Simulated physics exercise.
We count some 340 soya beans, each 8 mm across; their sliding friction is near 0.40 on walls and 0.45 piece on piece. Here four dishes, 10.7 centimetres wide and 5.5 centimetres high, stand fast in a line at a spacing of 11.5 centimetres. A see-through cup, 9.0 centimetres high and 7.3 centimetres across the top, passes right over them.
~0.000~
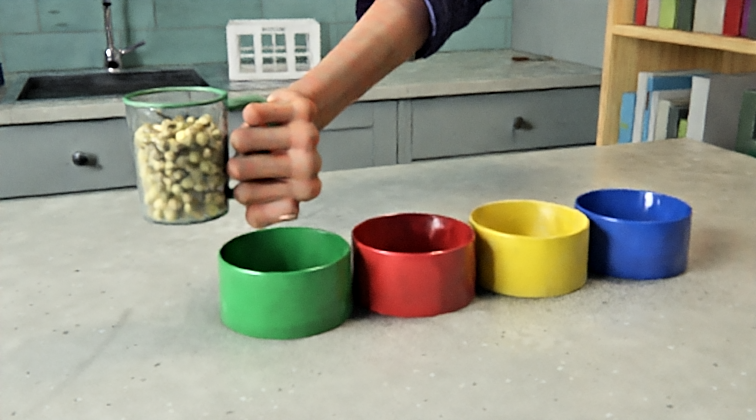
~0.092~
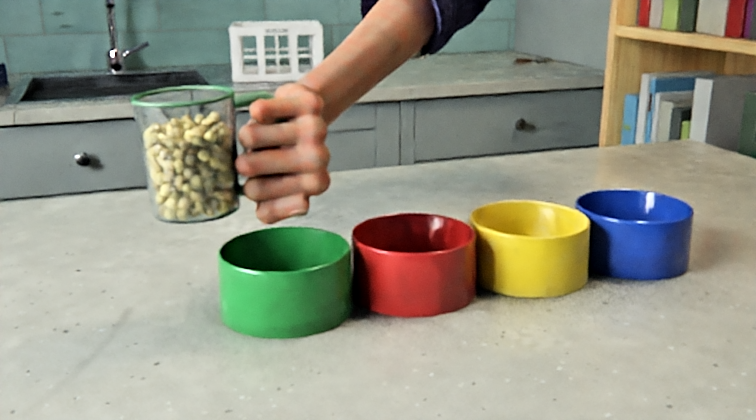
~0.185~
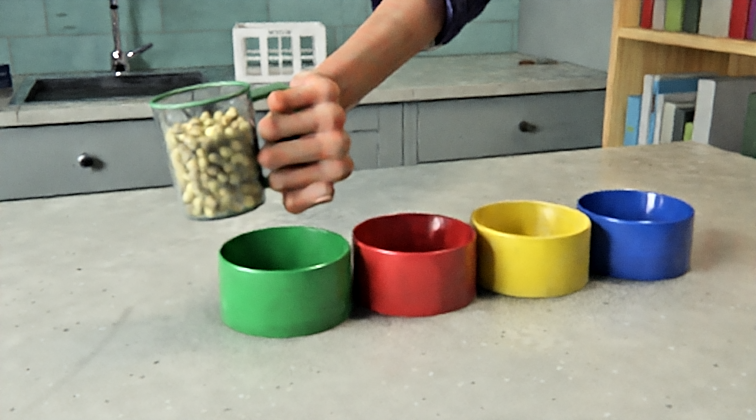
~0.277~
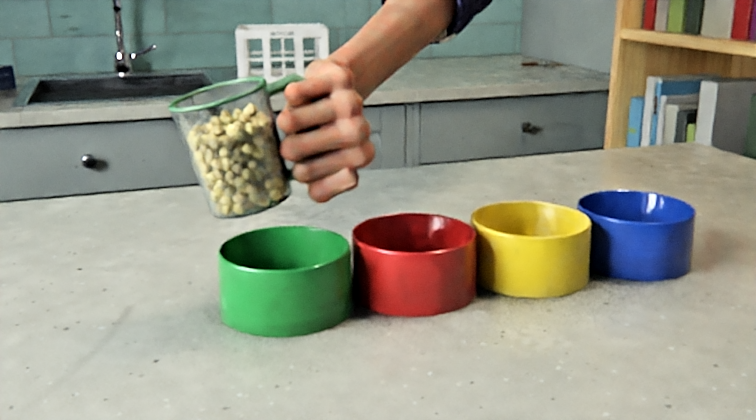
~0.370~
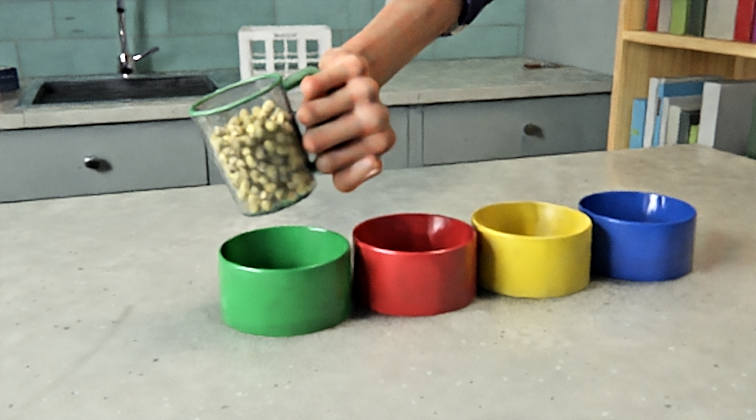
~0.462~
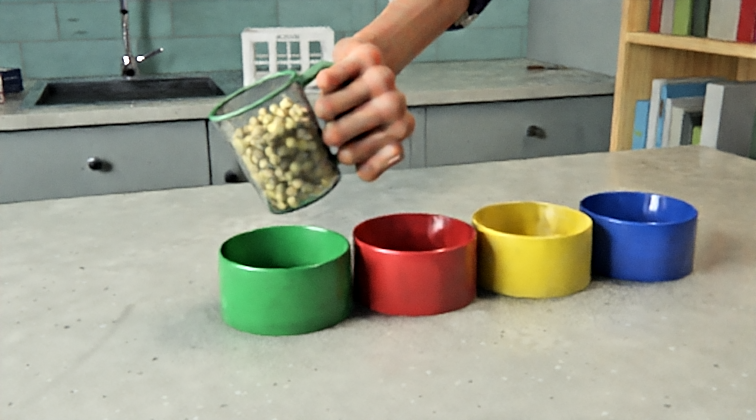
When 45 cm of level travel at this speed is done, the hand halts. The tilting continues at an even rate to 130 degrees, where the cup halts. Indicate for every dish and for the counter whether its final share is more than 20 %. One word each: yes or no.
Red dish: No; blue dish: No; green dish: No; yellow dish: Yes; counter: No.
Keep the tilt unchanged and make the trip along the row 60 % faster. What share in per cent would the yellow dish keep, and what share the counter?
The shares would then be yellow 0 and counter 0.
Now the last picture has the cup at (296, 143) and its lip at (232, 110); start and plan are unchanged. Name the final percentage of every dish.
Dish by dish: Red 0 percent, blue 90 percent, green 0 percent, yellow 10 percent.
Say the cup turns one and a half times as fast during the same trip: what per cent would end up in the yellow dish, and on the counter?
Then the yellow dish would get 0 and the counter 10.
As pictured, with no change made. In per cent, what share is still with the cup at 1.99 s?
Reading: Approx. 30 %.
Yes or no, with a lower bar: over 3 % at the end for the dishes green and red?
For green, it does not, for red, it does.
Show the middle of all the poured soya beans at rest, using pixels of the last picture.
Roughly (528, 259).
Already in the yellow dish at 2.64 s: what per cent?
Some 80 in a hundred by then.
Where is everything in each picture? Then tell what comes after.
The first picture shows cup at (182, 155), tilt 0 degrees, lip at (125, 100), moved 0.0 cm; middle of the pieces at (183, 175); green dish at (285, 249); red dish at (413, 233); yellow dish at (528, 218); blue dish at (633, 205).
The second picture shows cup at (191, 154), tilt 2 degrees, lip at (133, 101), moved 0.7 cm; middle of the pieces at (192, 173).
The third picture shows cup at (213, 151), tilt 8 degrees, lip at (152, 104), moved 2.4 cm; middle of the pieces at (217, 170).
The fourth picture shows cup at (235, 149), tilt 14 degrees, lip at (171, 108), moved 4.1 cm; middle of the pieces at (241, 167).
The fifth picture shows cup at (258, 147), tilt 19 degrees, lip at (191, 113), moved 5.9 cm; middle of the pieces at (265, 164).
The sixth picture shows cup at (280, 144), tilt 25 degrees, lip at (211, 118), moved 7.6 cm; middle of the pieces at (288, 161); green dish at (285, 247); red dish at (414, 232); yellow dish at (531, 219); blue dish at (638, 207). The cup turns about 65 degrees a second and travels 19 cm a second.
After 1.38 s, tilt 83 degrees; cup holds 100 %.
Then, at 1.99 s, tilt 121 degrees; cup holds 30 %, red 10 %, yellow 60 %.
Then, at 2.64 s, tilt 130 degrees; cup holds 0 %, red 10 %, yellow 80 %.
At rest (2.9 s), red 10 %, blue 0 %, green 0 %, yellow 80 %, counter 5 %.
